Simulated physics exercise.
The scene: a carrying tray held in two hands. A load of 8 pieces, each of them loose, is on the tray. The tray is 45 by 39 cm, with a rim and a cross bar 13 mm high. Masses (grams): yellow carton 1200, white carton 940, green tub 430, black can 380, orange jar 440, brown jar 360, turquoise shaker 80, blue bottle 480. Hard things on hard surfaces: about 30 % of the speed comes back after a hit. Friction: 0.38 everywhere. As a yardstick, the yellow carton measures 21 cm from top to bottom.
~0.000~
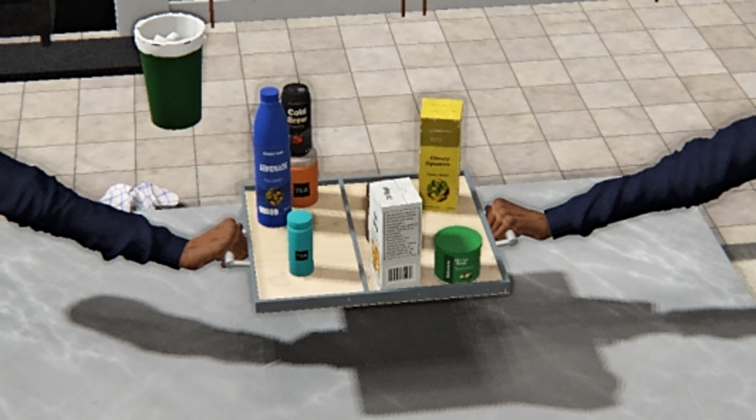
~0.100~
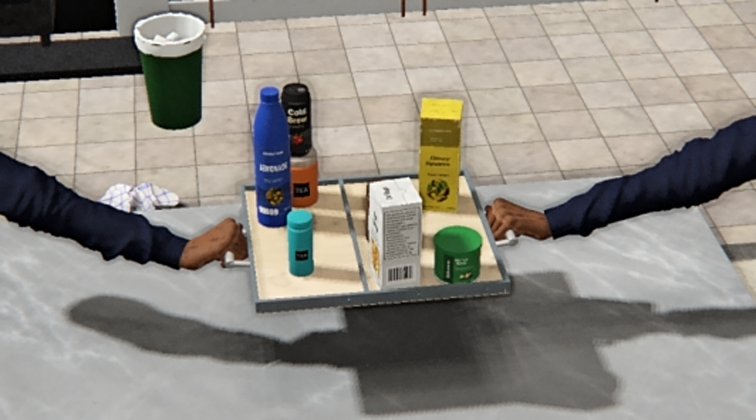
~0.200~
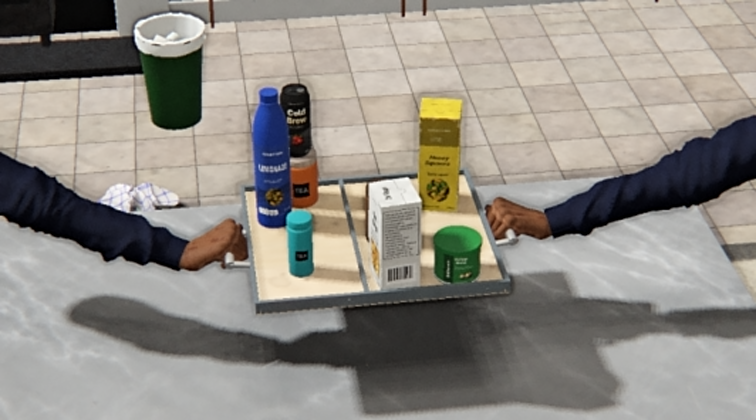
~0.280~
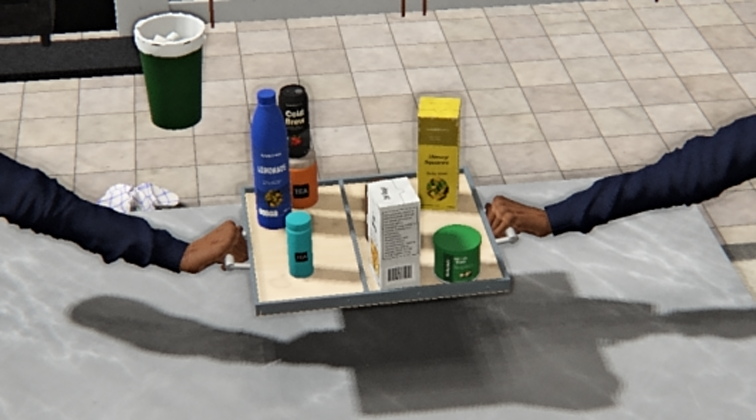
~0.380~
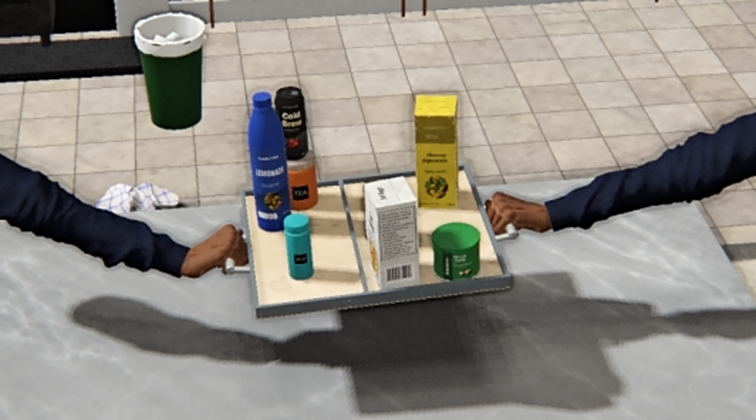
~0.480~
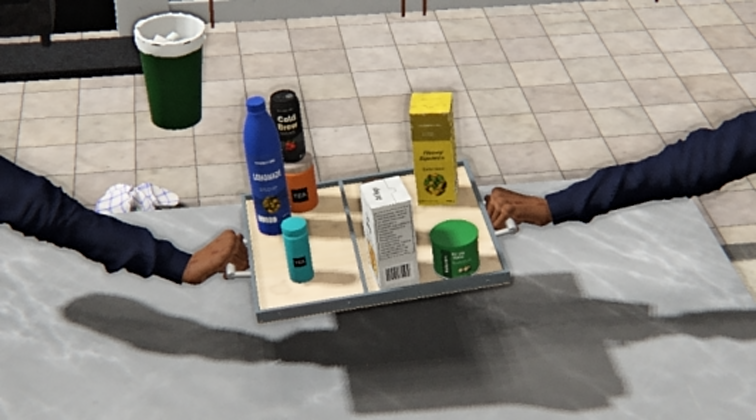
A tray of loose bottles, cartons and small containers, gripped by a hand at each side, stays level and almost motionless at first above a grey surface. Then its left edge dips slightly and gradually, and the blue bottle and the other tall items lean a little to the left with it.
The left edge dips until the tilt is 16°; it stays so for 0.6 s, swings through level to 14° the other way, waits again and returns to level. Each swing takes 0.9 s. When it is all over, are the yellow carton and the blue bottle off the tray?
The yellow carton is still aboard, the blue bottle goes overboard.
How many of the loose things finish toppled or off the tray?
2 of them.
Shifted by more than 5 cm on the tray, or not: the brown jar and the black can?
The brown jar stays put; the black can ends elsewhere.
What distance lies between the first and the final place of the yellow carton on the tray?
Some 1 cm.
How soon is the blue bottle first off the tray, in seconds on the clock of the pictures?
At about 1.3 s.
By 1.48 s, tray tilted 16°, left edge down; blue bottle now off the tray.
By 2.18 s, tray tilted 6°, right edge down; black can rocked 6° off its seat; orange jar rocked 5° off its seat.
By 2.98 s, tray tilted 14°, right edge down; black can on its side.
When it is over (4.5 s), off the tray, blue bottle; lying over on the tray, black can; the other 6 within 5 cm of the start. End places, in pixels of the last picture, yellow carton near (446, 156), blue bottle near (192, 304).
